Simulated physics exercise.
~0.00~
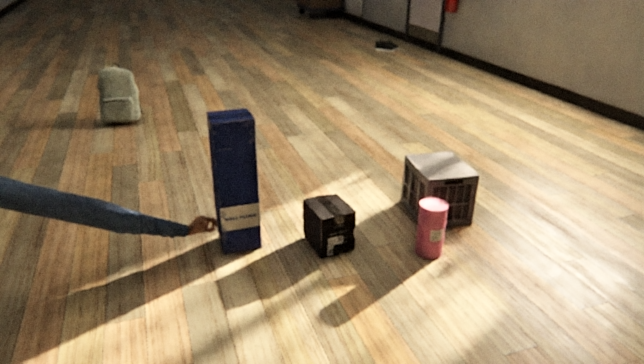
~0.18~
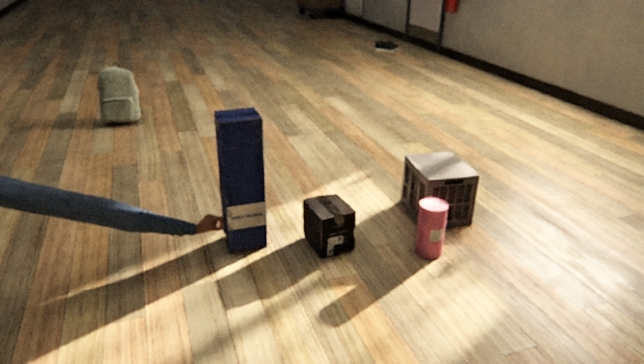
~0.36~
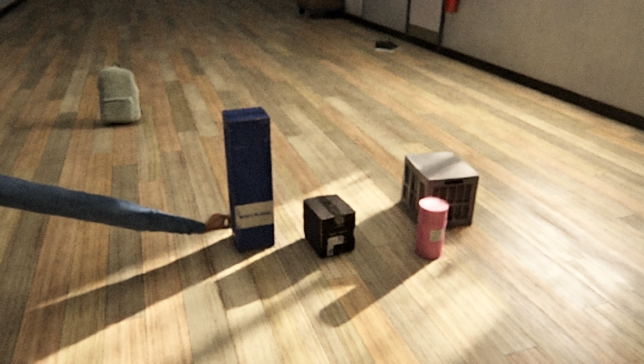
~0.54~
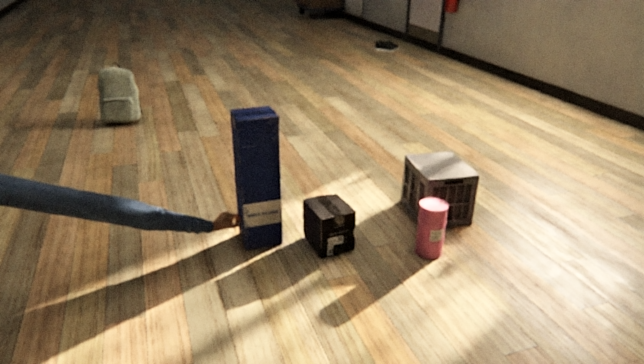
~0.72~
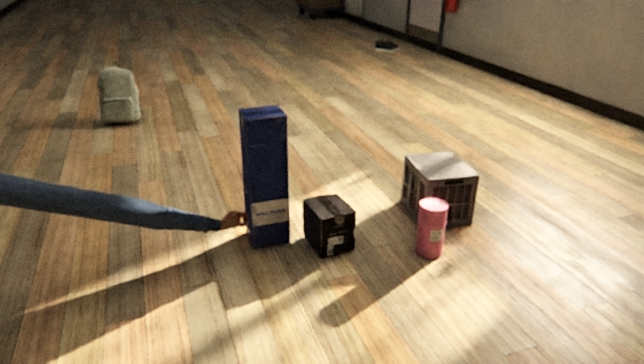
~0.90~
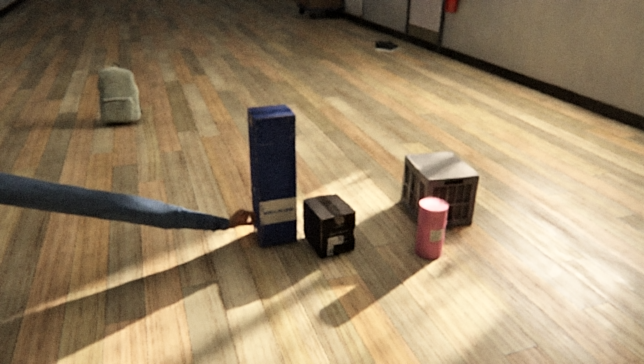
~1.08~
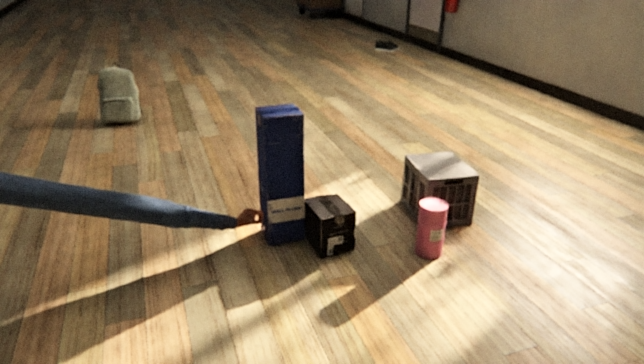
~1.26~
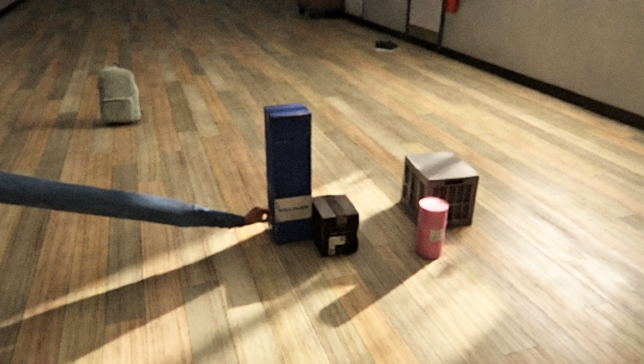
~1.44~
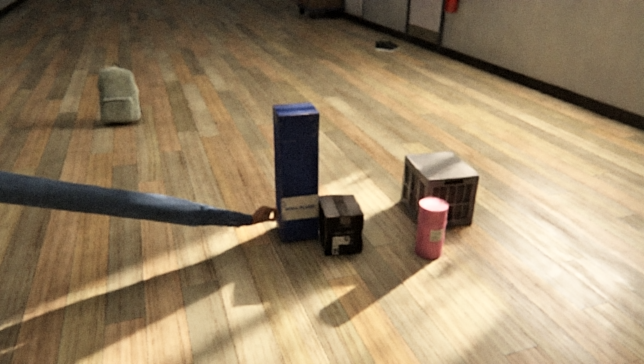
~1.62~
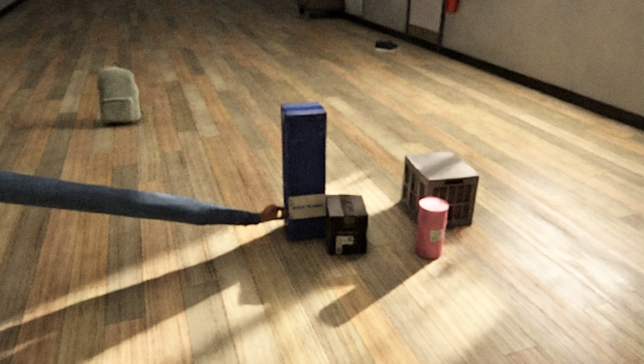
An arm sliding a tall blue box right across a wooden floor, nudging a small black parcel, the box still upright.
